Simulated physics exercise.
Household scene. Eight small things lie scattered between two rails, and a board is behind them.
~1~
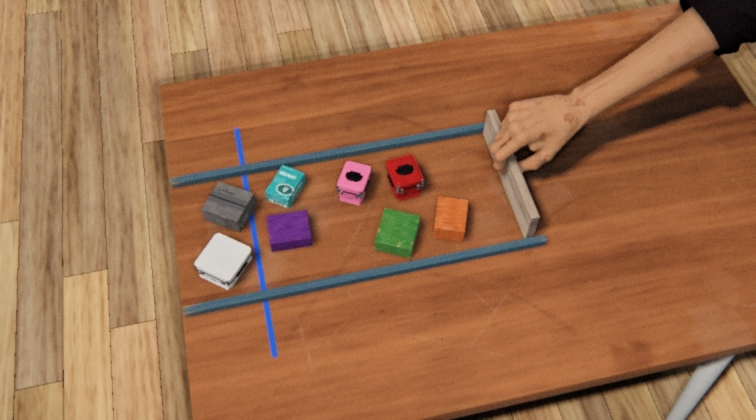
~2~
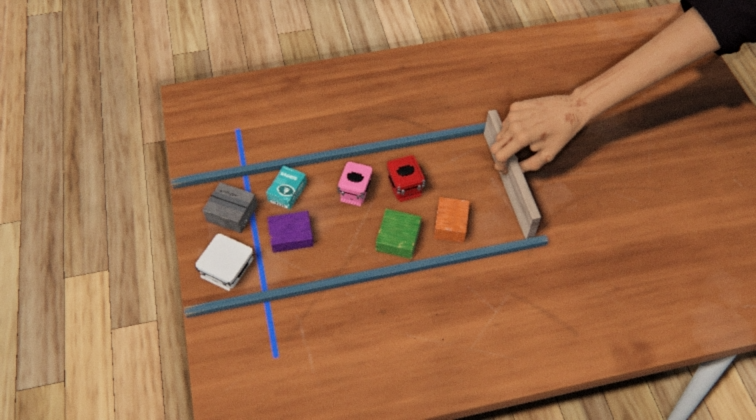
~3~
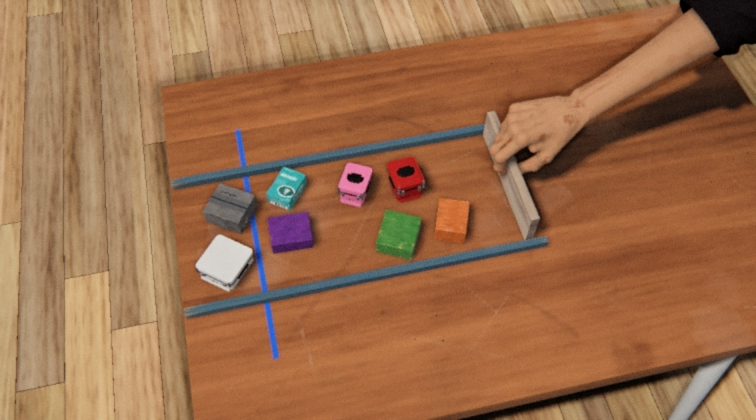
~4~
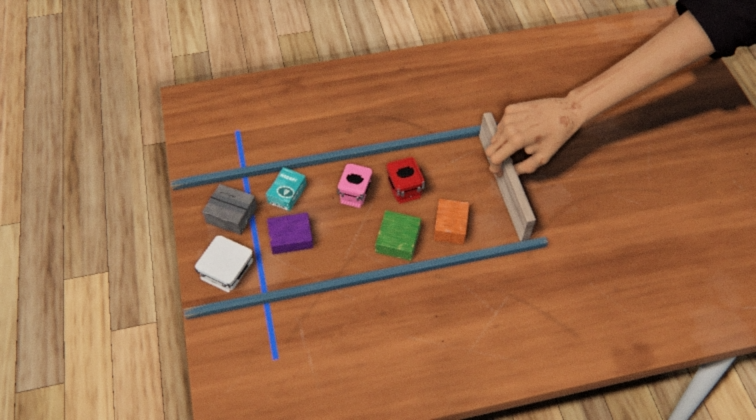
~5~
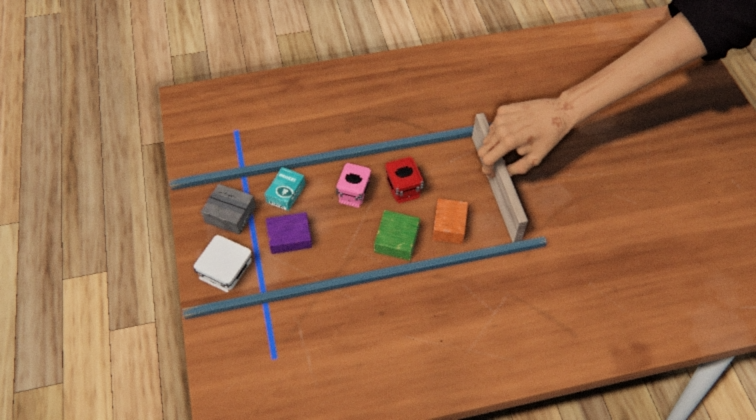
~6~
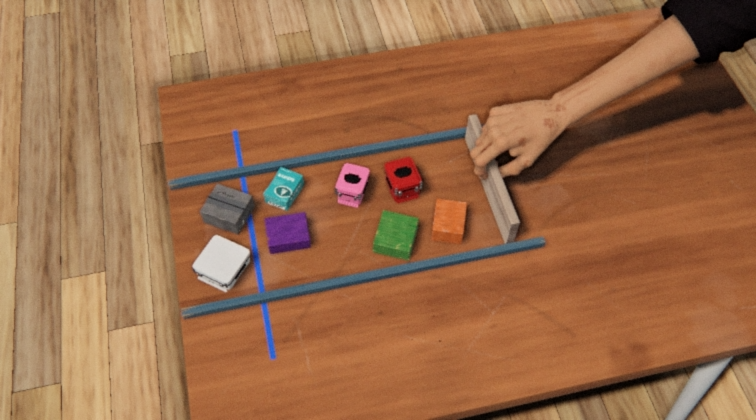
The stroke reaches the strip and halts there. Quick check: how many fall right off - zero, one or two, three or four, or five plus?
Drops: Fewer than three, some.
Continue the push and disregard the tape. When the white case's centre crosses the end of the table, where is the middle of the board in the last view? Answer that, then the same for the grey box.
Middle approx. at (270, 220), then approx. at (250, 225).
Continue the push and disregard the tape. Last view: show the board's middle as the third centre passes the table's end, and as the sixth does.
At the first moment about (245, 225), at the next about (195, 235).
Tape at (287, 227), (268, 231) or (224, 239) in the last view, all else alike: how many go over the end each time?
Tallies in the order asked: 0, 0, 3.
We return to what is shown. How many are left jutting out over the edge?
That'd be 2.
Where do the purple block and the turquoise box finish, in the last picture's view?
In the last picture the purple block sits at (183, 246) while the turquoise box sits at (226, 186).
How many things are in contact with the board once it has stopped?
The count is 3.
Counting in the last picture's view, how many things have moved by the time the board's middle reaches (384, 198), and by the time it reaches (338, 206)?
Counting first: 4, next 6.
A little later, none off yet; white case at rest near (223, 264); grey box at rest near (228, 209); purple block at rest near (288, 233).
Next, none off yet; white case at rest near (223, 264); grey box moving near (222, 209); purple block shifted about its own width near (253, 232).
When it is over, the number that fall off is one or two; down, white case.
